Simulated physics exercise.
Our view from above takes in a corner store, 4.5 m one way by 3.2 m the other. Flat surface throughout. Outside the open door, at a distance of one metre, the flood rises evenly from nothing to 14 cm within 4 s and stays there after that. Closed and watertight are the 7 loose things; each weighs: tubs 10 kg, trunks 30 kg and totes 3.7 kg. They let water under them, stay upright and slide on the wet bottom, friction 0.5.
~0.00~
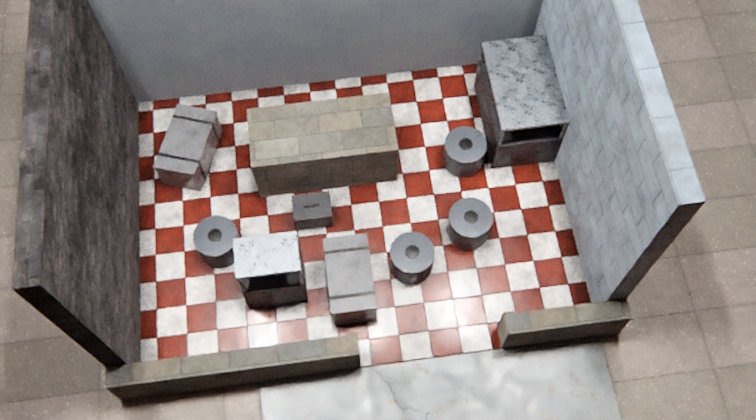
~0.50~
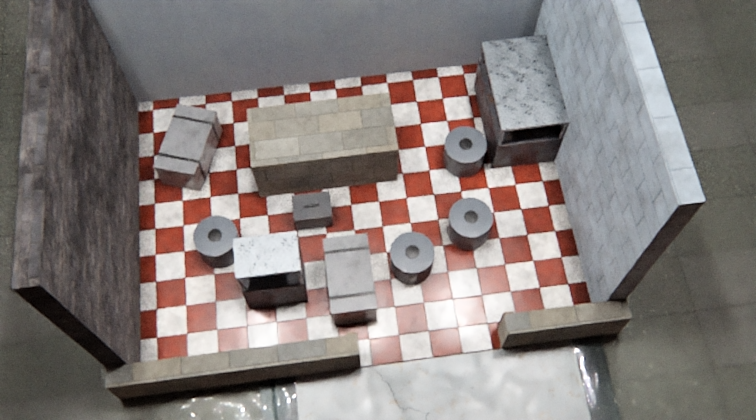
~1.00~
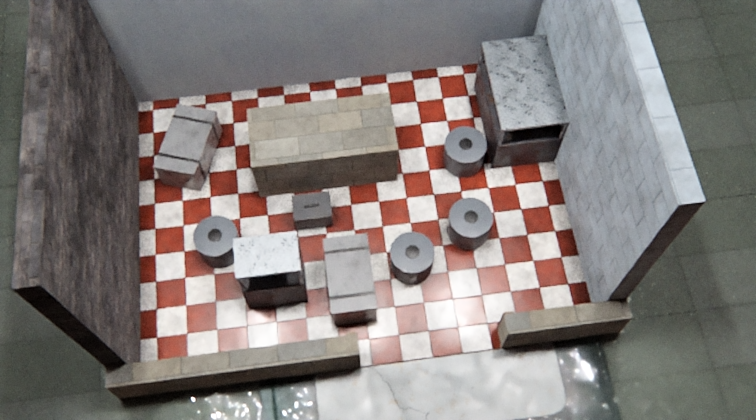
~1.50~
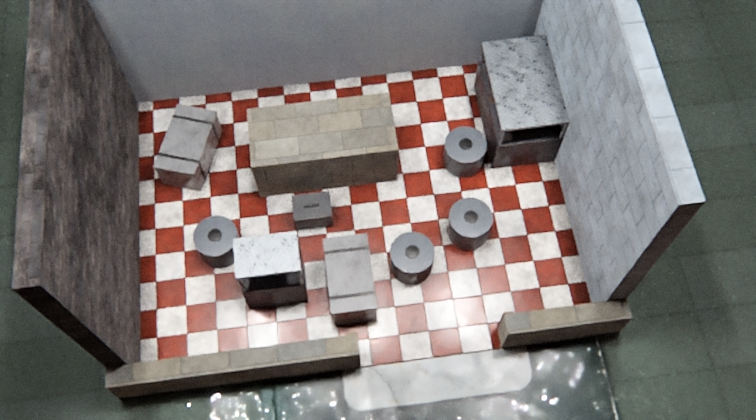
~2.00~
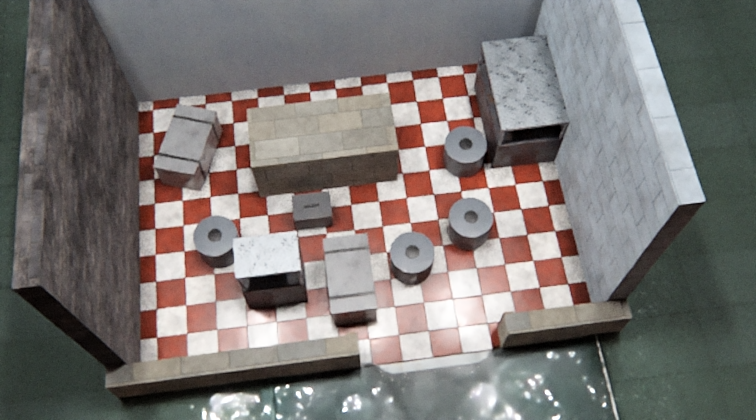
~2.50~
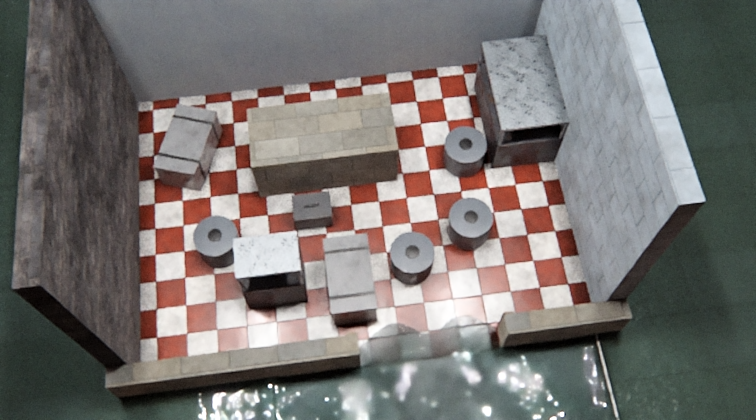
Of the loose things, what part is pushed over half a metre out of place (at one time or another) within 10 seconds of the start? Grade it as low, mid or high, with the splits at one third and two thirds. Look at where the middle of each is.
Grade: Mid, one to two thirds.
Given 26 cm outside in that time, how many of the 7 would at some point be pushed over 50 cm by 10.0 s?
With that change, 6 of them.
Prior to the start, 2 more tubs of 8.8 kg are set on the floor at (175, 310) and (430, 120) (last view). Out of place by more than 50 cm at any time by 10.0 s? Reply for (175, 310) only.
Result: Not exceeded.
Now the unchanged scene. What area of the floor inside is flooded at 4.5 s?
The covered patch comes to about 3.0 m2.
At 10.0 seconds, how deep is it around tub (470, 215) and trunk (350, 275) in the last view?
Close to 6 and 6 centimetres.
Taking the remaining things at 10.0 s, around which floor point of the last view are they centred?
Roughly at (329, 203).
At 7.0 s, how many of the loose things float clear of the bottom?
Tally: 1 of them.
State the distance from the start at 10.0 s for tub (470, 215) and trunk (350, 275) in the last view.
Shifts: 80 cm / 0 cm.
After 3.5 s 0 of 7 are over 50 cm from their spots; 0 afloat.
After 4.5 s 0 of 7 are over 50 cm from their spots; 0 afloat.
After 7.0 s 4 of 7 are over 50 cm from their spots; 1 afloat.
After 10.0 s 3 of 7 are over 50 cm from their spots, and 4 have been at some point; 3 afloat.
